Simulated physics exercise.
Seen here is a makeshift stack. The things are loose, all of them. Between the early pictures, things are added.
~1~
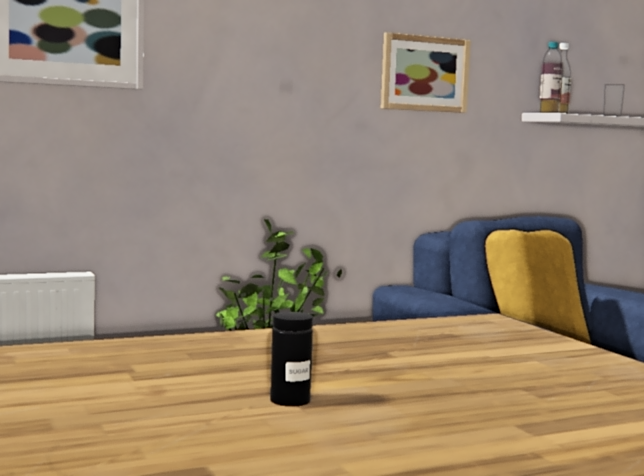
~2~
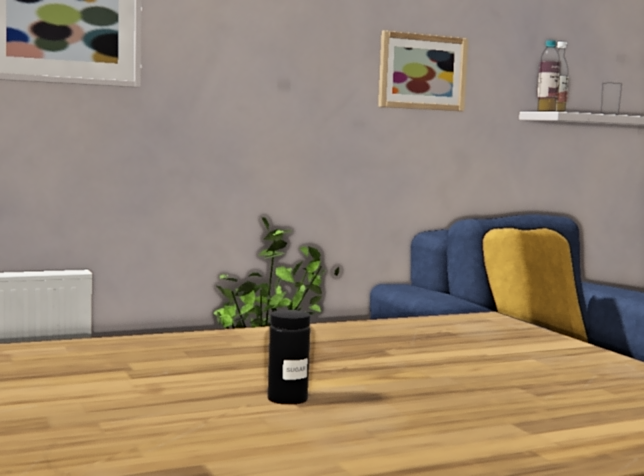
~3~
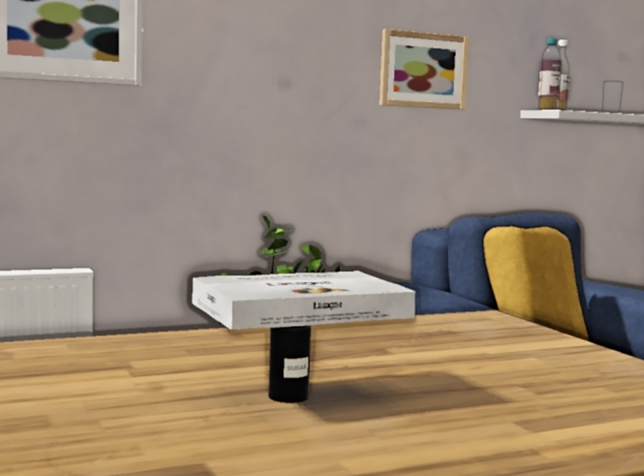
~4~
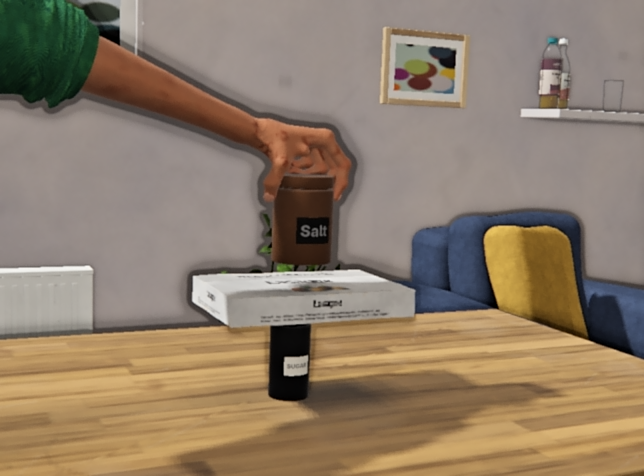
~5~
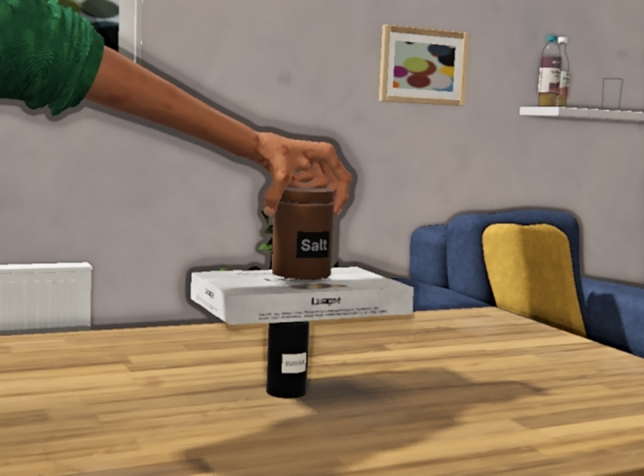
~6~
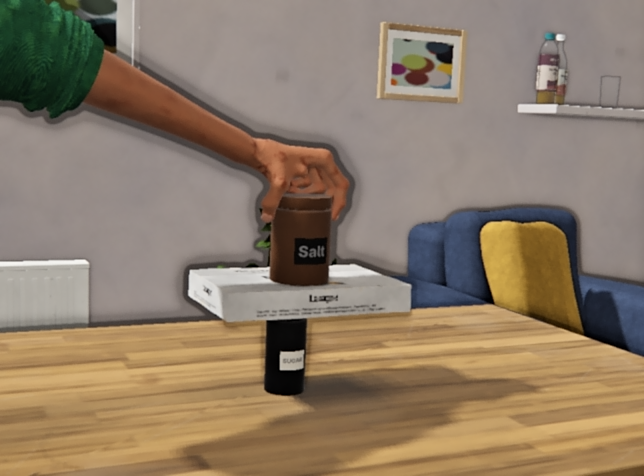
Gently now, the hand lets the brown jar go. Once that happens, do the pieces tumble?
Honestly, the whole thing stays intact in the end.
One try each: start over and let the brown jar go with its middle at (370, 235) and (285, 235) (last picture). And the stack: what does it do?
First, it gives way; second, it stays up.
Then, 0.20 s past the last view, nothing moves.
Then, 0.40 s past the last view, brown jar resting near (301, 239).
Finally, all 3 still in place. Final places as the last picture's camera would see them, brown jar near (301, 239). The stack holds.
